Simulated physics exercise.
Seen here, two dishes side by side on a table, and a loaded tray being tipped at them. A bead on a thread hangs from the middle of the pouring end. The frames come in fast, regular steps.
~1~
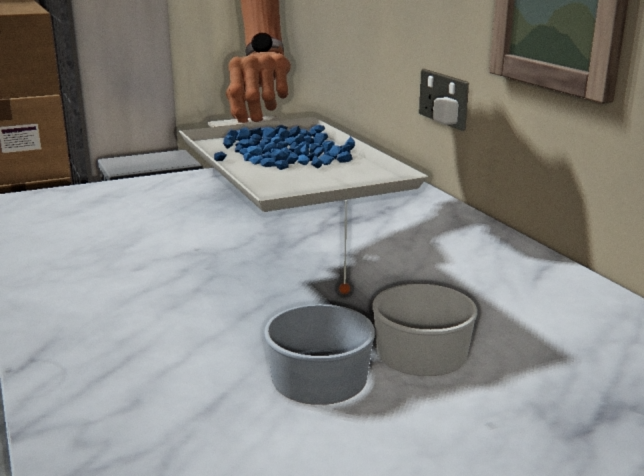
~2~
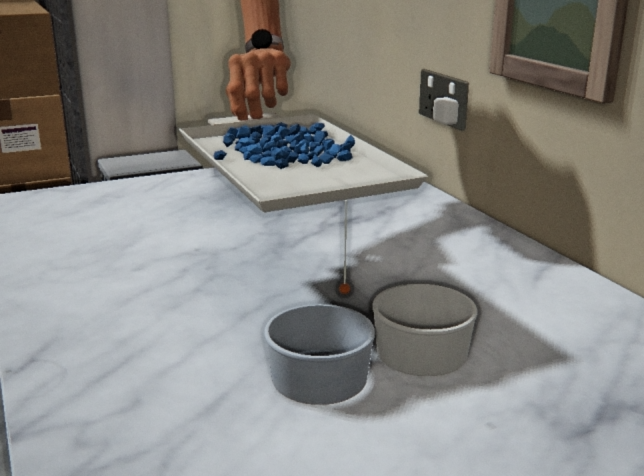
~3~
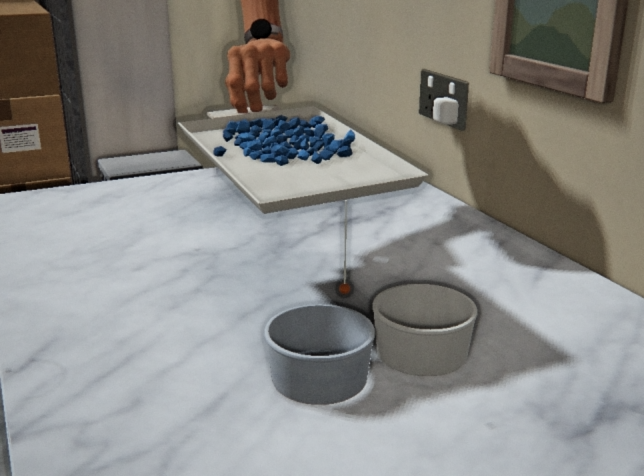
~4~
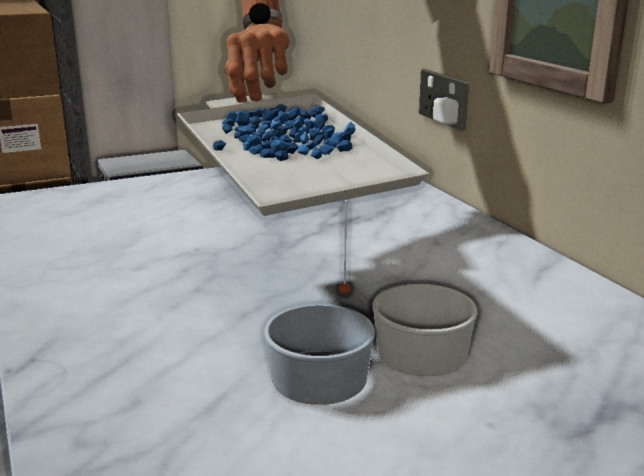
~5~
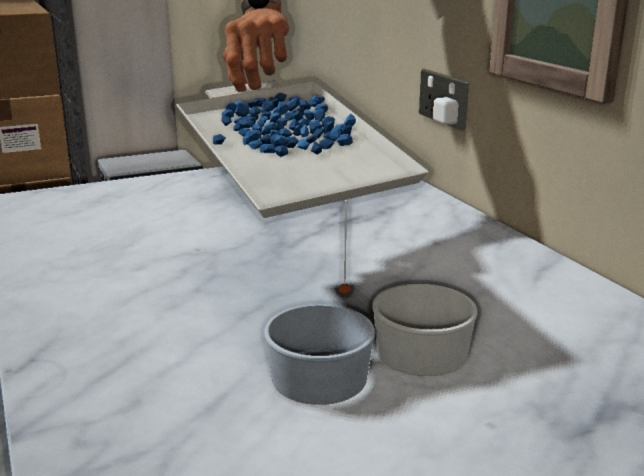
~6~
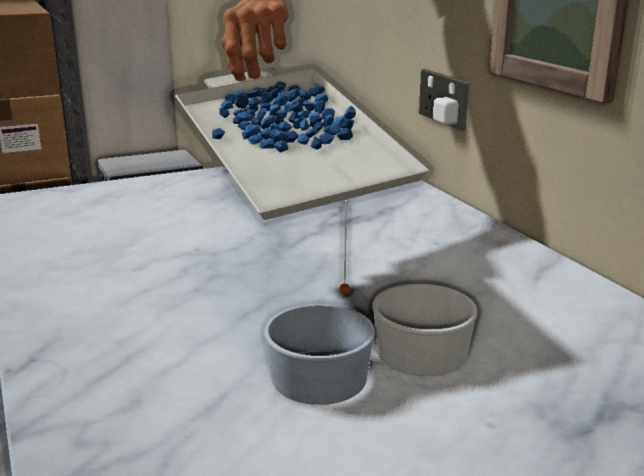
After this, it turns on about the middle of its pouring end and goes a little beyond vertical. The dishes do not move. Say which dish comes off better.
More goes to the left-hand dish.
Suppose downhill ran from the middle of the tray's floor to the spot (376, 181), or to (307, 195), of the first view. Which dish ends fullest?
The first try: The right one. The second: Left.
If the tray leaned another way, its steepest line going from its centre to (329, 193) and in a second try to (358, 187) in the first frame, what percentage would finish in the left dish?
Roughly 40 per cent, and 10 per cent.
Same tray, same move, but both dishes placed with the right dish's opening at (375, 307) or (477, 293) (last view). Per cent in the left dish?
Near 60 % and 0 %.
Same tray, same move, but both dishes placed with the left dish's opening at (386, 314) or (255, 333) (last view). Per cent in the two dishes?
Near 0 % and 70 %.
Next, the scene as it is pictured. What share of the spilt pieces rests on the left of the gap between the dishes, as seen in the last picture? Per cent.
It comes to 90 per cent or so.
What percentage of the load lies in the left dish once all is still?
Near 50 %.
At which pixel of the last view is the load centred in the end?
Roughly at (300, 376).
Shortly afterwards, tray tipped steeply; near two thirds on the tray; only a few in the left dish; only a few outside both; near a third in the air.
Next, tray tipped right over; near a quarter on the tray; near a third in the left dish; near half outside both; only a few in the air.
Some moments later, tray tipped past a quarter turn; near half in the left dish; near half outside both.
In the end, tray tipped past a quarter turn; near half in the left dish; none at all in the right dish; near half outside both.
